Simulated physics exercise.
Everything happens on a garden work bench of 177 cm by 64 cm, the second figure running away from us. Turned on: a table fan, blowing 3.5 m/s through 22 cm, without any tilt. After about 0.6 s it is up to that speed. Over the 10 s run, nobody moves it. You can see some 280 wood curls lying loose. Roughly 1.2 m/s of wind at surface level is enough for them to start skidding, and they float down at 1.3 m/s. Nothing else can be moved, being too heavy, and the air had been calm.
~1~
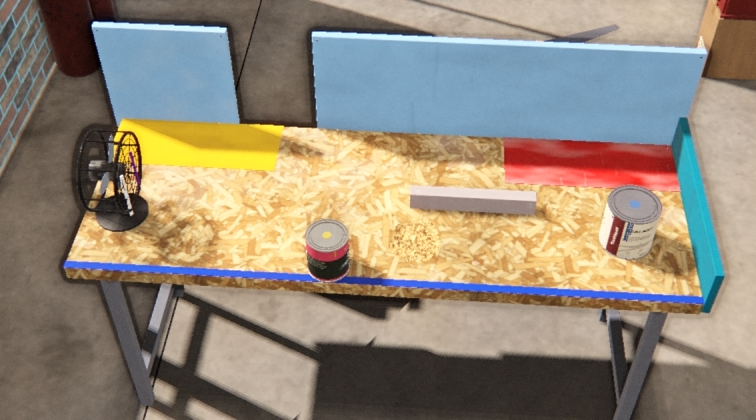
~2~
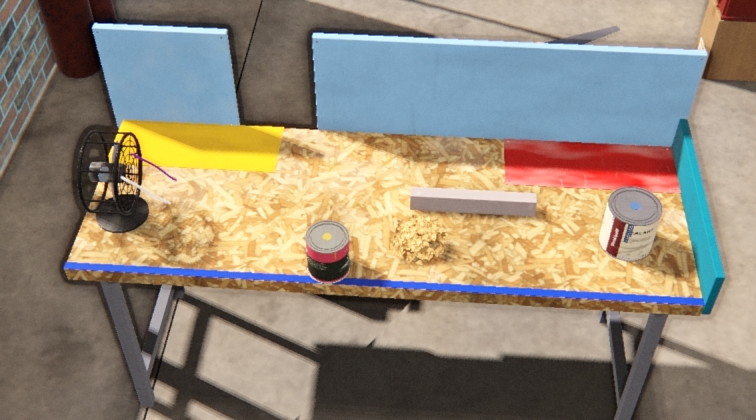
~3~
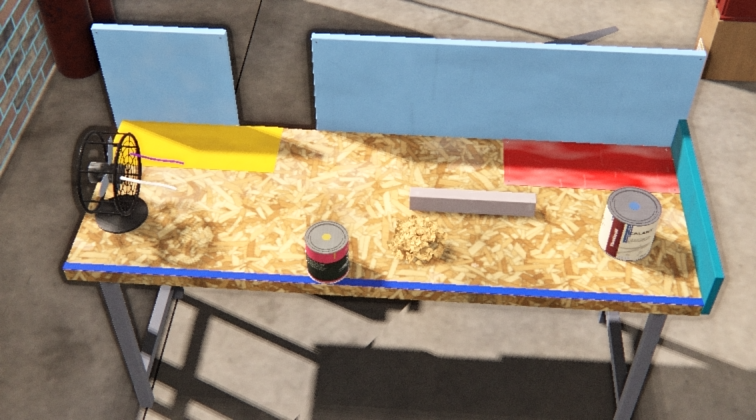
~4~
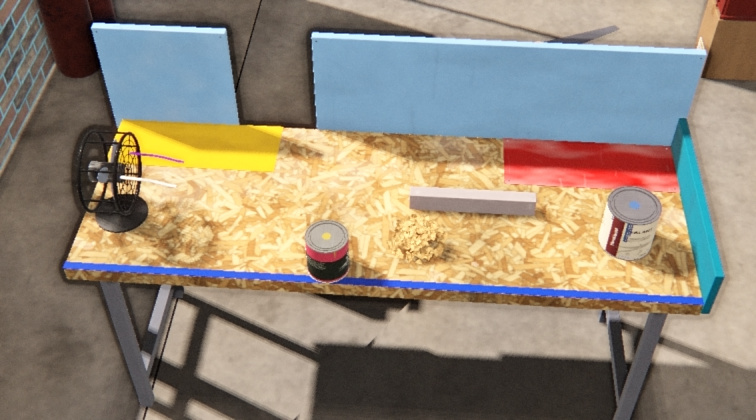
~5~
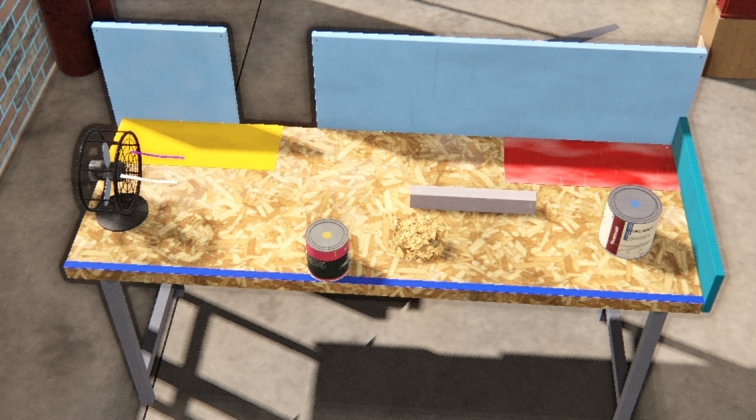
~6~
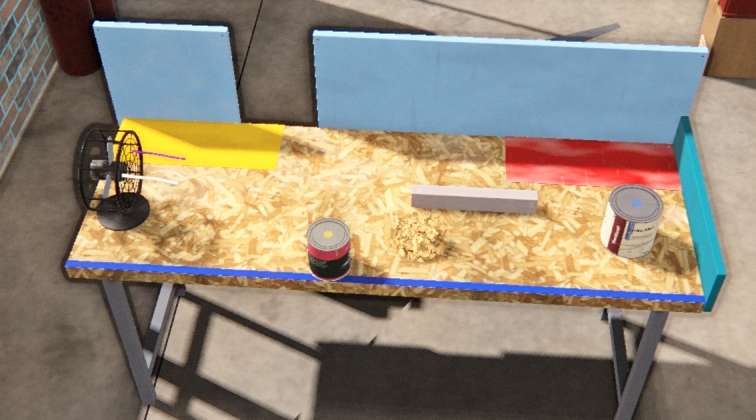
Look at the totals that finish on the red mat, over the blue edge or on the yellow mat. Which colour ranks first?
Top colour: Blue.
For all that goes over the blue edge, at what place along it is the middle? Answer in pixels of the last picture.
The middle crossing sits close to (528, 293) in the last picture.
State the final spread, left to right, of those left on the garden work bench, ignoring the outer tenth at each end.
Roughly 70 cm from left to right.
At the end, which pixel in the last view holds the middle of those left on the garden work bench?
Their middle sits at about (659, 147) in the last picture.
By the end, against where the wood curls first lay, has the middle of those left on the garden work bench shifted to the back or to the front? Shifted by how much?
Towards the back, some 45 cm.
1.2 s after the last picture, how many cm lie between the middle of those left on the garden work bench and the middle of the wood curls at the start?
I'd say close to 50 cm.
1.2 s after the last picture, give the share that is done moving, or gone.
It comes out at some 60 %.
Then, 1.2 s after the last picture, 64 % are over the blue edge, 8 % on the red mat and 0 % on the yellow mat; the middle of those still in play is near (597, 241); 57 % have settled or left.
Then, 2.4 s after the last picture, 73 % are over the blue edge, 15 % on the red mat and 0 % on the yellow mat; the middle of those still in play is near (661, 177); 80 % have settled or left.
Then, 4.7 s after the last picture, 74 % are over the blue edge, 15 % on the red mat and 0 % on the yellow mat; the middle of those still in play is near (669, 156); 83 % have settled or left.
Then, 9.2 s after the last picture, at the end, 74 % are over the blue edge, 16 % on the red mat and 0 % on the yellow mat; the middle of those still in play is near (659, 147).
